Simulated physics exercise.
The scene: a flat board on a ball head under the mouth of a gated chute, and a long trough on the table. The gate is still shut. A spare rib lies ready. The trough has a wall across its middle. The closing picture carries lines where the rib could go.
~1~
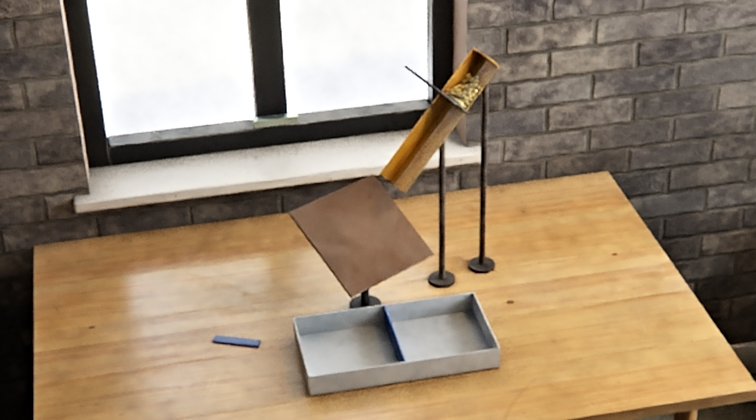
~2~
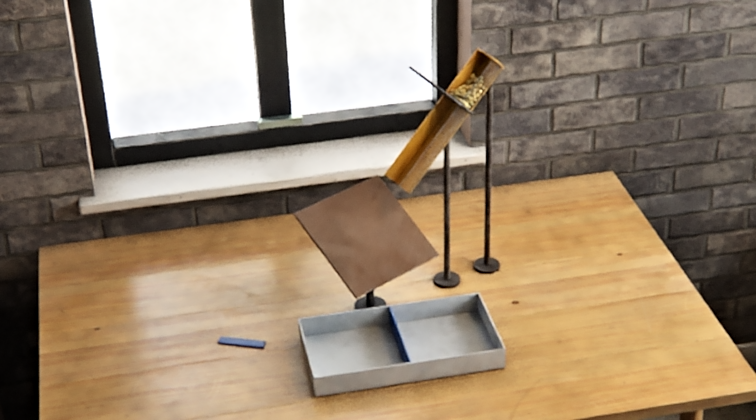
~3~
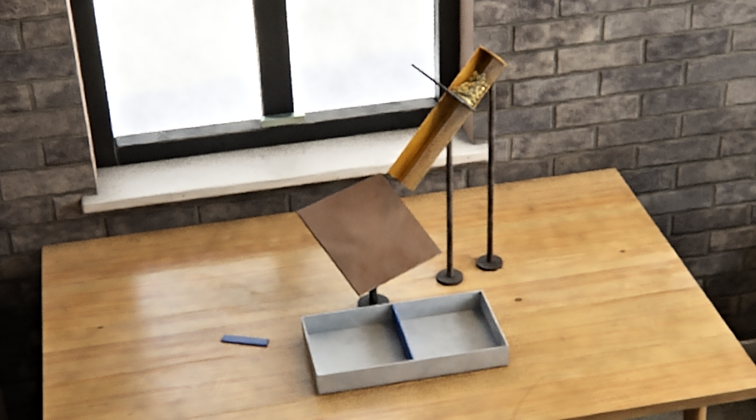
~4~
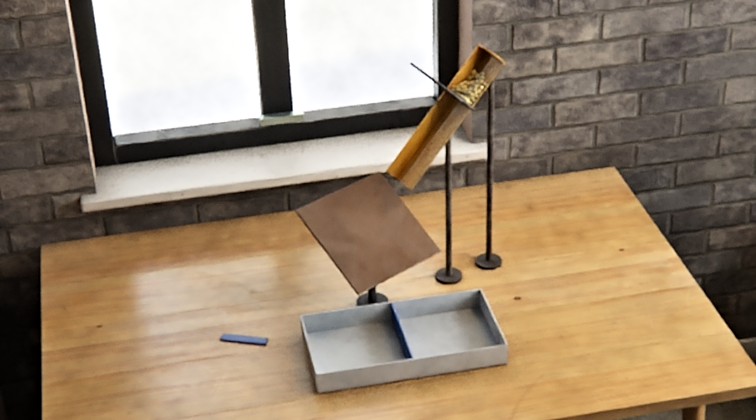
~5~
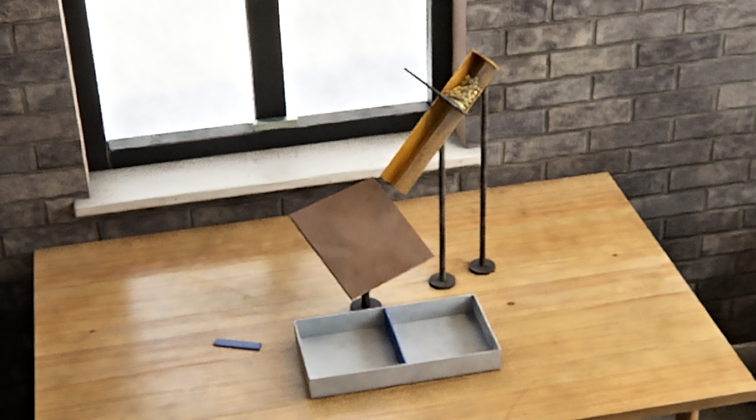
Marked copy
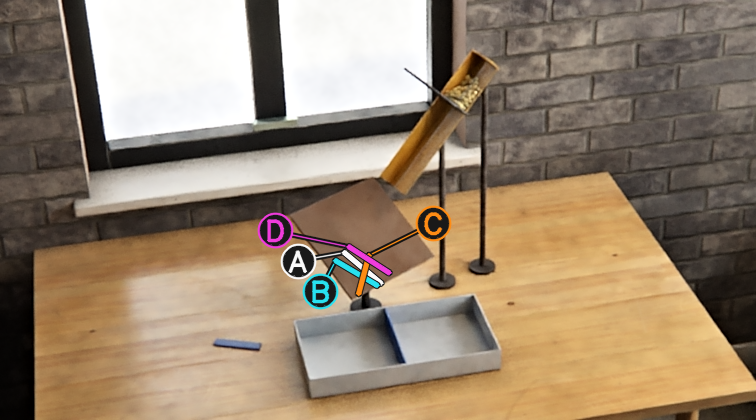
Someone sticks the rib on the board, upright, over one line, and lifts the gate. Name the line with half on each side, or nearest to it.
Use line C.
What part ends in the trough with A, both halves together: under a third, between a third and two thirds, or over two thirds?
Over two thirds.
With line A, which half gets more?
The right half.
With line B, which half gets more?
Right.
On the marked copy, line A from (344, 252) to (380, 283); line B from (335, 260) to (377, 285); line C from (368, 255) to (358, 293); line D from (348, 246) to (389, 272).
With A, of what is caught, a small part in the left half, most in the right.
With B, of what is caught, a small part in the left half, most in the right.
With C, of what is caught, about two thirds in the left half, about a third in the right.
With D, of what is caught, a small part in the left half, nearly all in the right.
